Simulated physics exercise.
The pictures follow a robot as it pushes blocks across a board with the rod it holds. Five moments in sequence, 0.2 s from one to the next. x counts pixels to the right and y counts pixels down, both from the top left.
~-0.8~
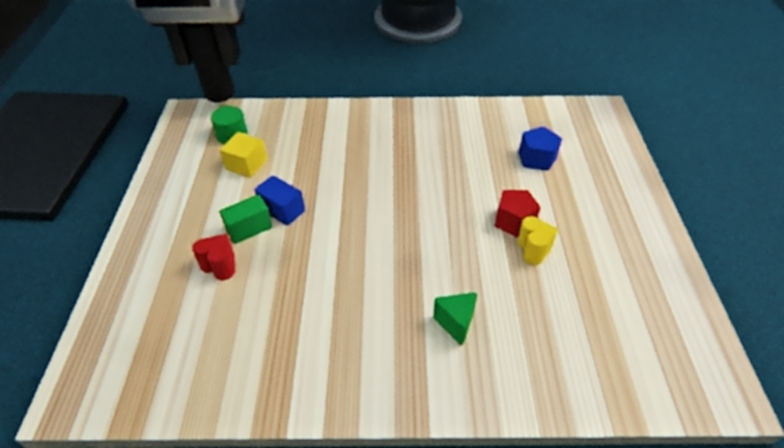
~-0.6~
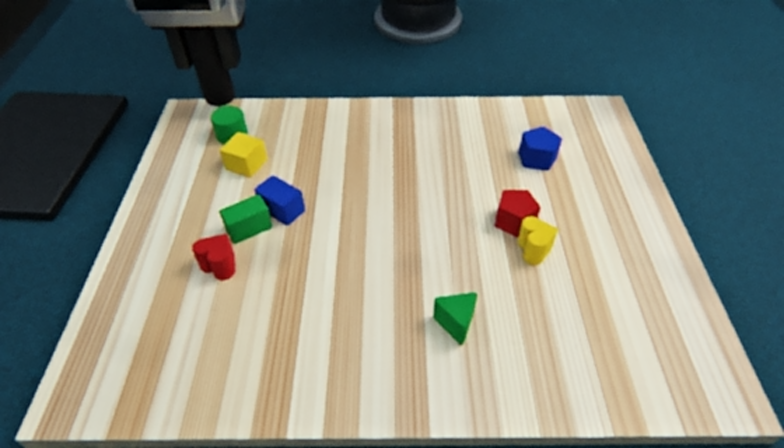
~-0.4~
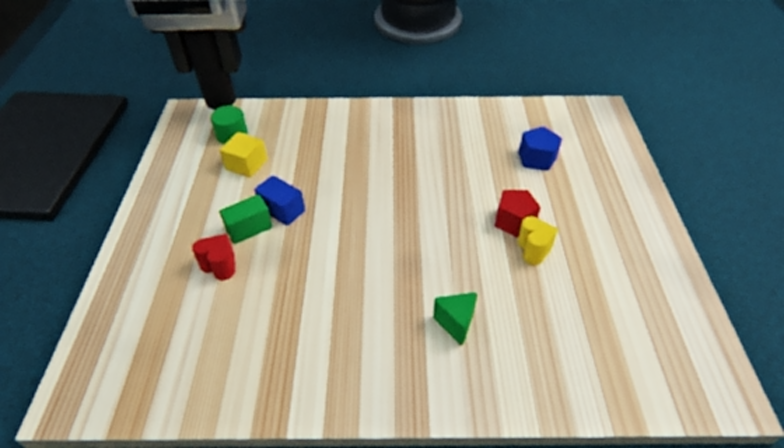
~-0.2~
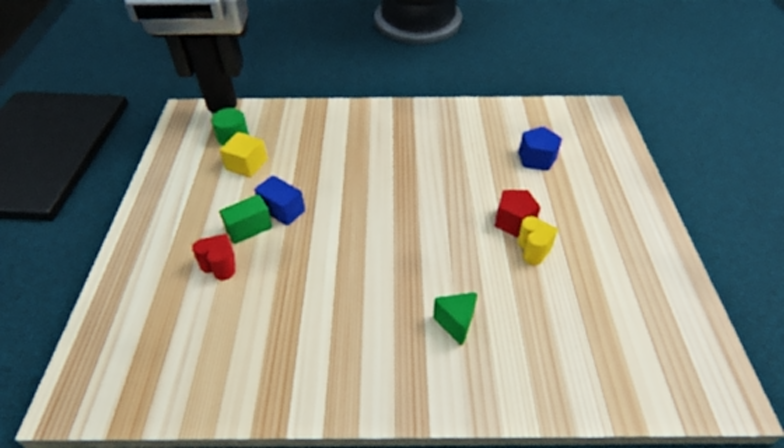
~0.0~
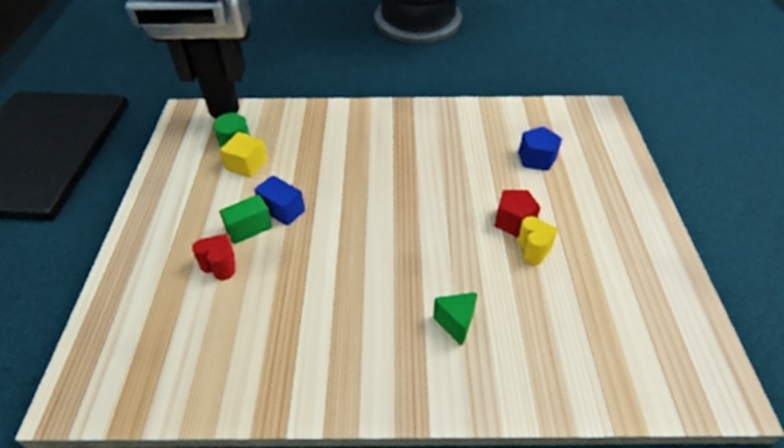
To begin with, a dark rod hangs at the upper left edge of a striped wooden board scattered with red, blue, green and yellow blocks. The rod edges slightly downward to the green round block, which then shifts very slightly toward the yellow block, while the others stay still.
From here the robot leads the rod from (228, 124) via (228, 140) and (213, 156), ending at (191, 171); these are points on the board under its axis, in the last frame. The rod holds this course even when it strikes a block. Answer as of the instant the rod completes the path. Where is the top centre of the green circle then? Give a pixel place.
The answer is (241, 141).
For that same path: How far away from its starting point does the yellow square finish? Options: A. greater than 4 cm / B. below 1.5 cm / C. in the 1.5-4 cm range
C
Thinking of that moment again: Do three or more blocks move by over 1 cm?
I believe not.
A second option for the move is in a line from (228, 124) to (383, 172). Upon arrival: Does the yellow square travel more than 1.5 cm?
Going by the path, yes.
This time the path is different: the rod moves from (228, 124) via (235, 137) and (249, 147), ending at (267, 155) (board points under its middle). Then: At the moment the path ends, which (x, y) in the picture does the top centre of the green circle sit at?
Near (270, 156).
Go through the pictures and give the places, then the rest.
The first picture shows rod's lower end at (220, 95); green circle at (226, 115); yellow square at (241, 144).
The second picture shows rod at (221, 99); blocks still.
The third picture shows rod at (221, 102); blocks still.
The fourth picture shows rod at (223, 107); green circle at (227, 117).
The fifth picture shows rod at (225, 111); green circle at (229, 122); yellow square at (241, 144).
What follows on the original path. Halfway along, rod at (218, 136); green circle at (241, 140); yellow square at (256, 159), turned 50° clockwise.
At the end, rod at (186, 158); green circle at (241, 141); yellow square at (257, 159), turned 50° clockwise.
